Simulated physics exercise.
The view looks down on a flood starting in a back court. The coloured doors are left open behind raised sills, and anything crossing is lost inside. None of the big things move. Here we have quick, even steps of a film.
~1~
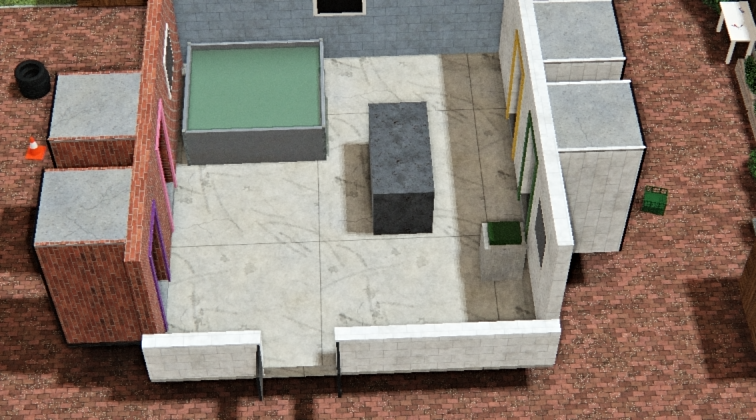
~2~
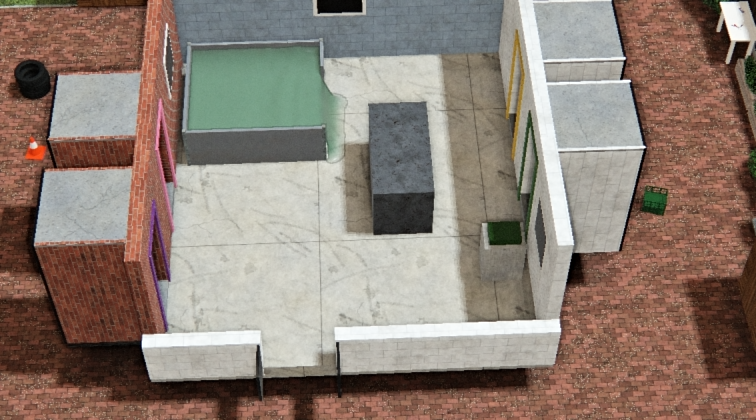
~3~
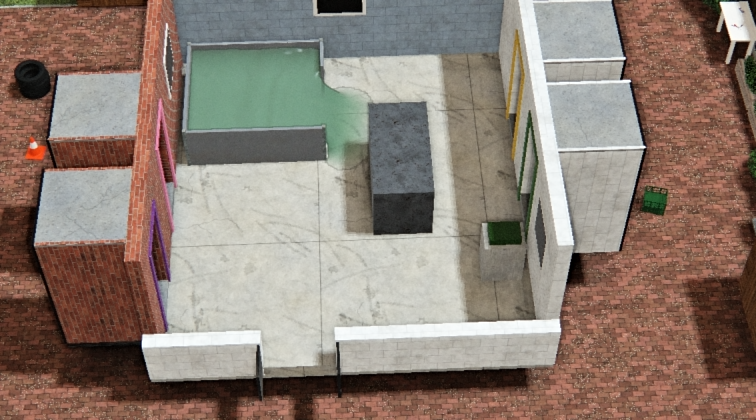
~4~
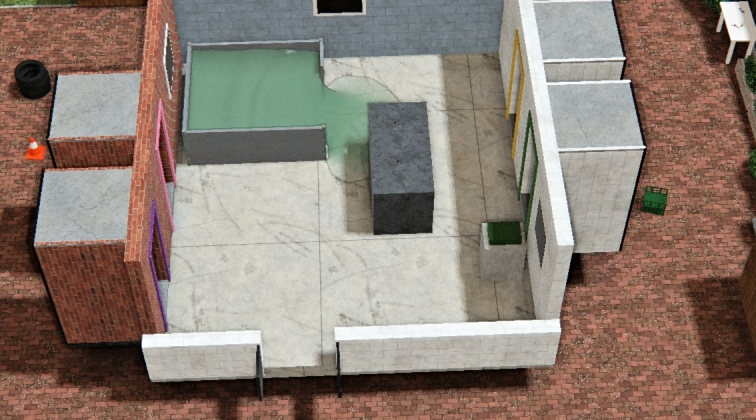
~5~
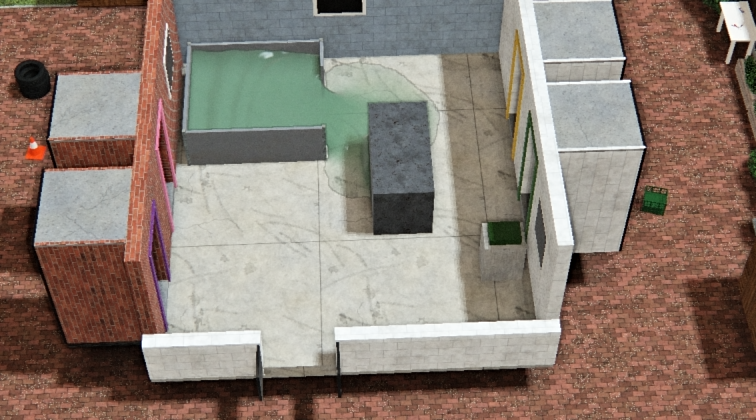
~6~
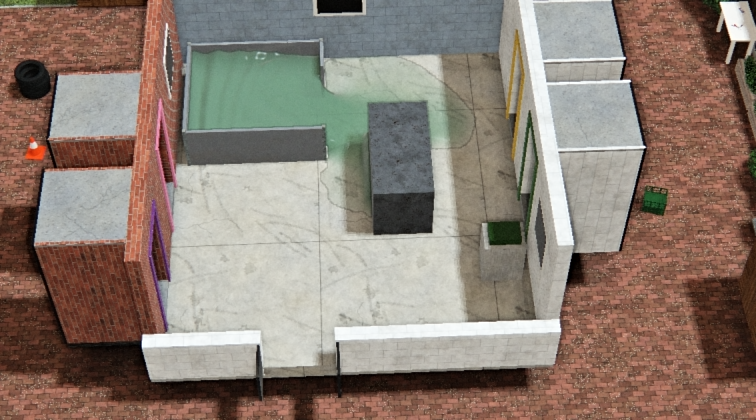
Green water pouring from a gap in the right side of a grey tank, spreading rightward across the pale courtyard floor past a dark block.
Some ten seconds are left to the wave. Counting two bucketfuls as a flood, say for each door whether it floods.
Door by door: Pink door - not flooded; purple door - flooded; green door - not flooded; yellow door - flooded.
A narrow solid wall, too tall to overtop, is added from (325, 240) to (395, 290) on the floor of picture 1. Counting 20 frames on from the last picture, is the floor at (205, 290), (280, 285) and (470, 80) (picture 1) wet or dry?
Taking the points in the order given, they are inundated, inundated and inundated.
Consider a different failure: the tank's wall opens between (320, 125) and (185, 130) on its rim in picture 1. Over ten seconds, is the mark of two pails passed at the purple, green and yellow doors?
My guess is the purple one breaks the limit, the green one is safe, and the yellow one is safe.
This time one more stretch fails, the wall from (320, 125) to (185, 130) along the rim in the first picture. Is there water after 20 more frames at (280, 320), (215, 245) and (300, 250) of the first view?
Taken in turn they're swamped, swamped and swamped.
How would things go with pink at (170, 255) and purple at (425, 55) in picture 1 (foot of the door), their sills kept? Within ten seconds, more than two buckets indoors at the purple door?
My reading: Purple door exceeds the limit.
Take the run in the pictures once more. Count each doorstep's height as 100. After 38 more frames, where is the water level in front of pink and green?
Respectively about 40 and 60 per cent.
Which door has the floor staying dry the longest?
The one in pink.
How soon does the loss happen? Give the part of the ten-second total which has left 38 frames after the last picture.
I get 65 percent.
A moment on, water covers 35 % of the floor; the pink door not reached, the purple door not reached, the green door not reached, the yellow door over two buckets in.
Next, water covers 50 % of the floor; the pink door not reached, the purple door not reached, the green door wet at the sill, nothing in, the yellow door far over two buckets in.
Then, water covers 75 % of the floor; the pink door not reached, the purple door wet at the sill, nothing in, the green door wet at the sill, nothing in, the yellow door far over two buckets in.
Later, water covers 90 % of the floor; the pink door wet at the sill, nothing in, the purple door under two buckets in, the green door wet at the sill, nothing in, the yellow door far over two buckets in.
In the end, water covers 100 % of the floor; the pink door wet at the sill, nothing in, the purple door over two buckets in, the green door wet at the sill, nothing in, the yellow door far over two buckets in.
